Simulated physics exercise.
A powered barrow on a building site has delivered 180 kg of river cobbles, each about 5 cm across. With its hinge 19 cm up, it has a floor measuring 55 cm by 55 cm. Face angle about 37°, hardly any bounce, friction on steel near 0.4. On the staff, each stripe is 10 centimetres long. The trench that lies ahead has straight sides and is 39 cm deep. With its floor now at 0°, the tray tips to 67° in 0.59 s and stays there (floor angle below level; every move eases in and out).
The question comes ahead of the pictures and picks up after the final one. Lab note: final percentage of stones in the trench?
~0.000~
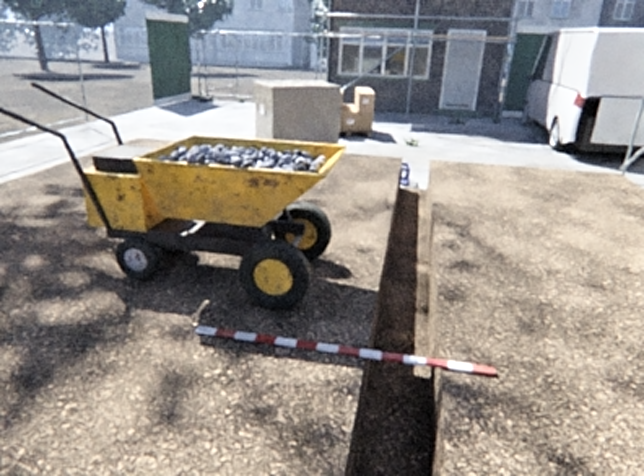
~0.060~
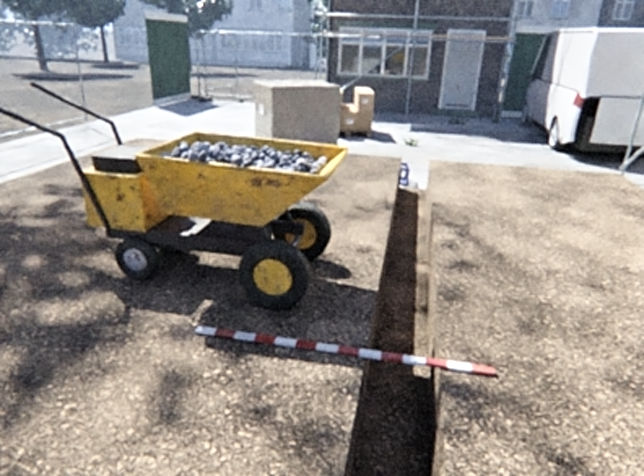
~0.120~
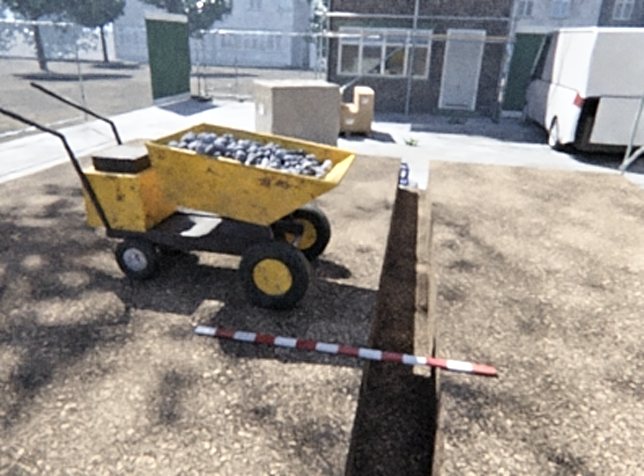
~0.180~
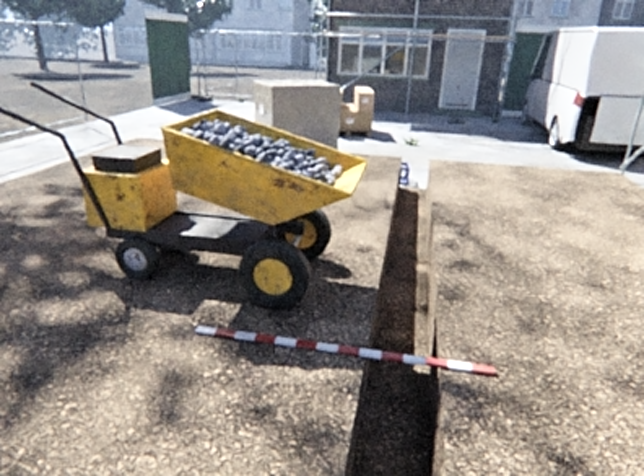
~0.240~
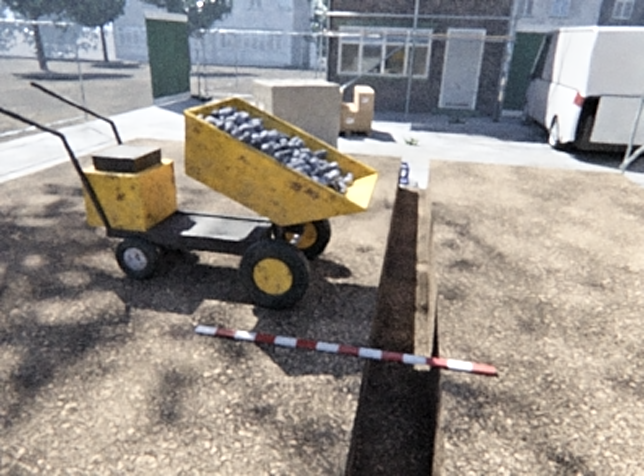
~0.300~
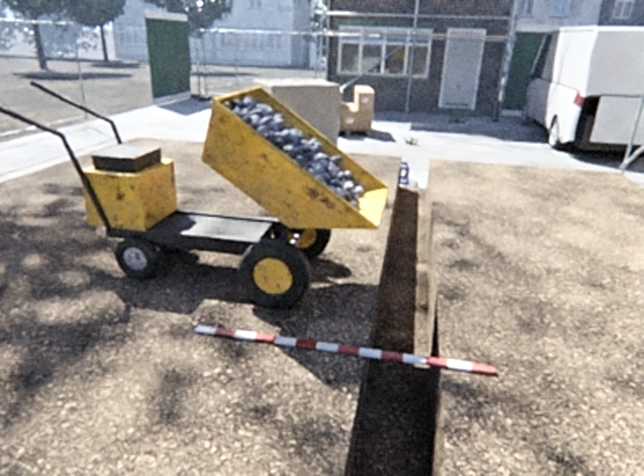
Approx. 46 %.
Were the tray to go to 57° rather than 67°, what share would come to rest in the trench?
In that case near 55 per cent.
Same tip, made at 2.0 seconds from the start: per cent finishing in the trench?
Estimate: About 70 %.
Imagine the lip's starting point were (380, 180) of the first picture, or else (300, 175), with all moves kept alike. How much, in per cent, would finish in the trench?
I'd say some 5 per cent and some 75 per cent.
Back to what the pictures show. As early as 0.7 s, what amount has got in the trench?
Around 20 per cent of it.
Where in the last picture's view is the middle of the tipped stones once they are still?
Resting centre: About (454, 296).
After 0.4 s the floor is at 56°; 100 % in the tray; the foremost stones are at (382, 240).
After 0.7 s the floor is at 67°; 74 % in the tray, 20 % in the trench, 6 % past the trench; the foremost stones are at (461, 297).
After 1.0 s the floor is at 67°; 11 % in the tray, 36 % in the trench, 53 % past the trench; the foremost stones are at (634, 316).
After 3.0 s the floor is at 67°; 0 % in the tray, 46 % in the trench, 54 % past the trench; the foremost stones are past the picture's edge.
